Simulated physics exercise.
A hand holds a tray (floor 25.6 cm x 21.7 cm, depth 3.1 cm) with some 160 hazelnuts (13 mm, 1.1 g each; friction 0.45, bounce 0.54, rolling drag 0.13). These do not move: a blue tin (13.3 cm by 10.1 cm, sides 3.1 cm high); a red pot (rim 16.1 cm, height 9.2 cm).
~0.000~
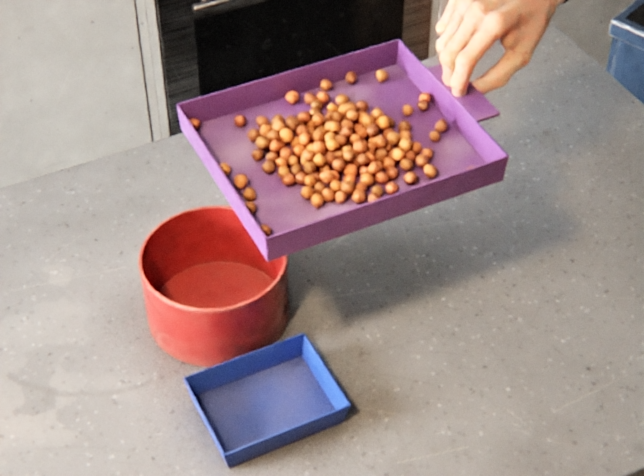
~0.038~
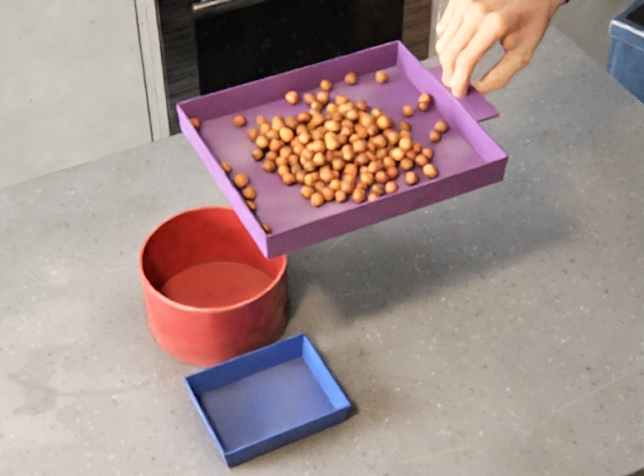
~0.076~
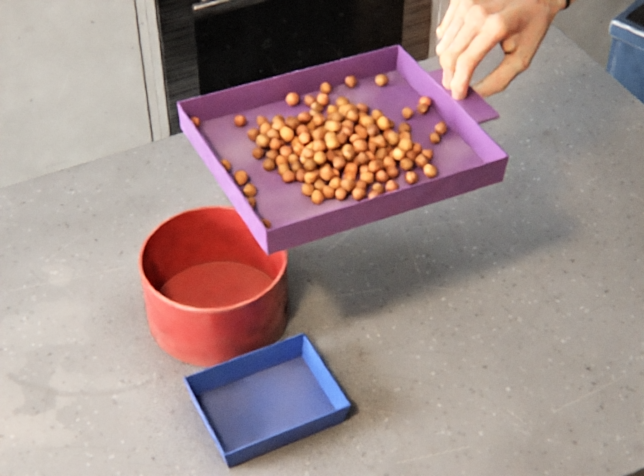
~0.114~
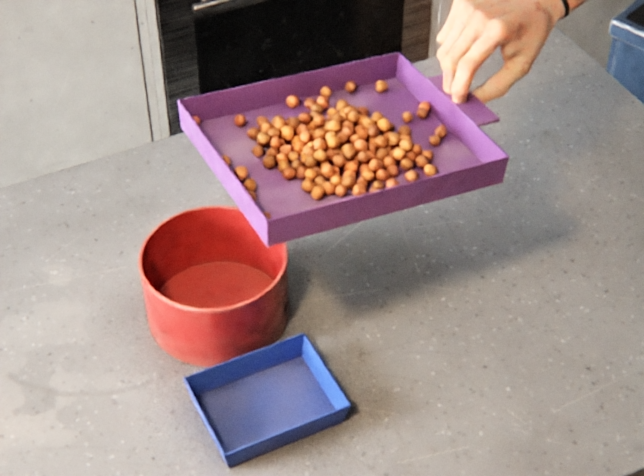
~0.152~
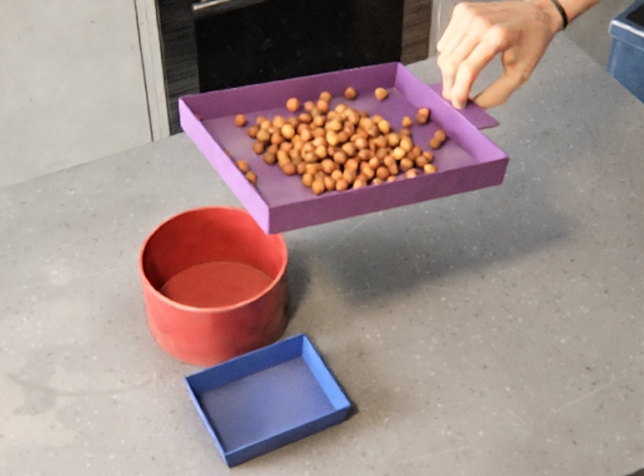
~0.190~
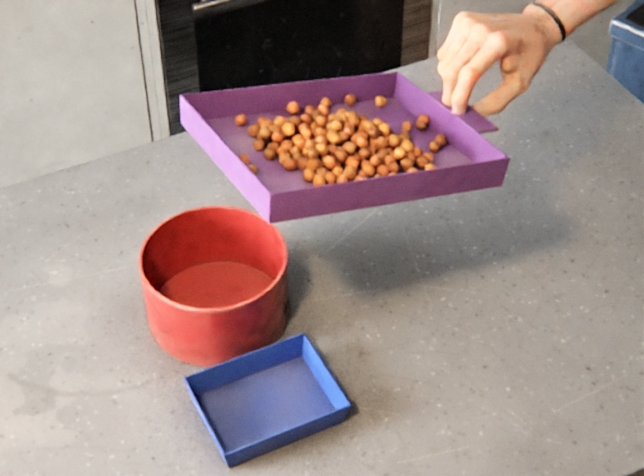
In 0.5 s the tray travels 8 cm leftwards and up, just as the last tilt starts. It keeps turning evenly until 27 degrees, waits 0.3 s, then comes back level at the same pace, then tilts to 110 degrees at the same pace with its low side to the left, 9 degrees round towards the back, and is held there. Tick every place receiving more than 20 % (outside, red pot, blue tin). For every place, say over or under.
Outside: Over, red pot: Over, blue tin: Under.
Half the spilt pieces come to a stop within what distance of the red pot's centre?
Median radius: Approx. 20 cm.
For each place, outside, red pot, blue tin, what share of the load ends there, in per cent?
In per cent: Outside 30, red pot 60 and blue tin 10.
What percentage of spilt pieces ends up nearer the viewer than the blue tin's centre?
About 20 percent.
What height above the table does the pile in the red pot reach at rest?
3.0 cm, give or take.
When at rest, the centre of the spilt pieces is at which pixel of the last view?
I'd point to about (106, 410).
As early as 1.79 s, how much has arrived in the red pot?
Roughly 10% has arrived by then.
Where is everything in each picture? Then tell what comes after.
Tray at (391, 198); tilt 0 degrees; leading edge at (219, 167); middle of the load at (342, 140); blue tin at (266, 391); red pot at (213, 255), in the first picture.
Tray at (392, 197); tilt 1 degrees; leading edge at (219, 166); middle of the load at (342, 140), in the second picture.
Tray at (392, 194); tilt 3 degrees; leading edge at (219, 162); middle of the load at (342, 140), in the third picture.
Tray at (393, 190); tilt 6 degrees; low side back right; leading edge at (220, 156); middle of the load at (343, 139), in the fourth picture.
Tray at (394, 184); tilt 11 degrees; low side back right; leading edge at (221, 149); middle of the load at (343, 138), in the fifth picture.
Tray at (396, 178); tilt 15 degrees; low side back right; leading edge at (223, 141); middle of the load at (344, 137); blue tin at (266, 391); red pot at (213, 255). It turns about 115 degrees a second, in the sixth picture.
Then, at 0.80 s, tilt 17 degrees; tray 100 %; middle of all pieces on or above the table near (367, 124).
After 1.32 s, tilt 29 degrees; tray 100 %; middle of all pieces on or above the table near (313, 89).
After 1.79 s, tilt 83 degrees; red pot 10 %, outside 10 %, tray 65 %, in the air 15 %; middle of all pieces on or above the table near (218, 246).
Then, at 2.24 s, tilt 110 degrees; red pot 55 %, blue tin 5 %, outside 25 %, tray 5 %, in the air 10 %; middle of all pieces on or above the table near (209, 319).
By 2.9 s all is still; red pot 60 %, blue tin 10 %, outside 30 %, tray 0 %.
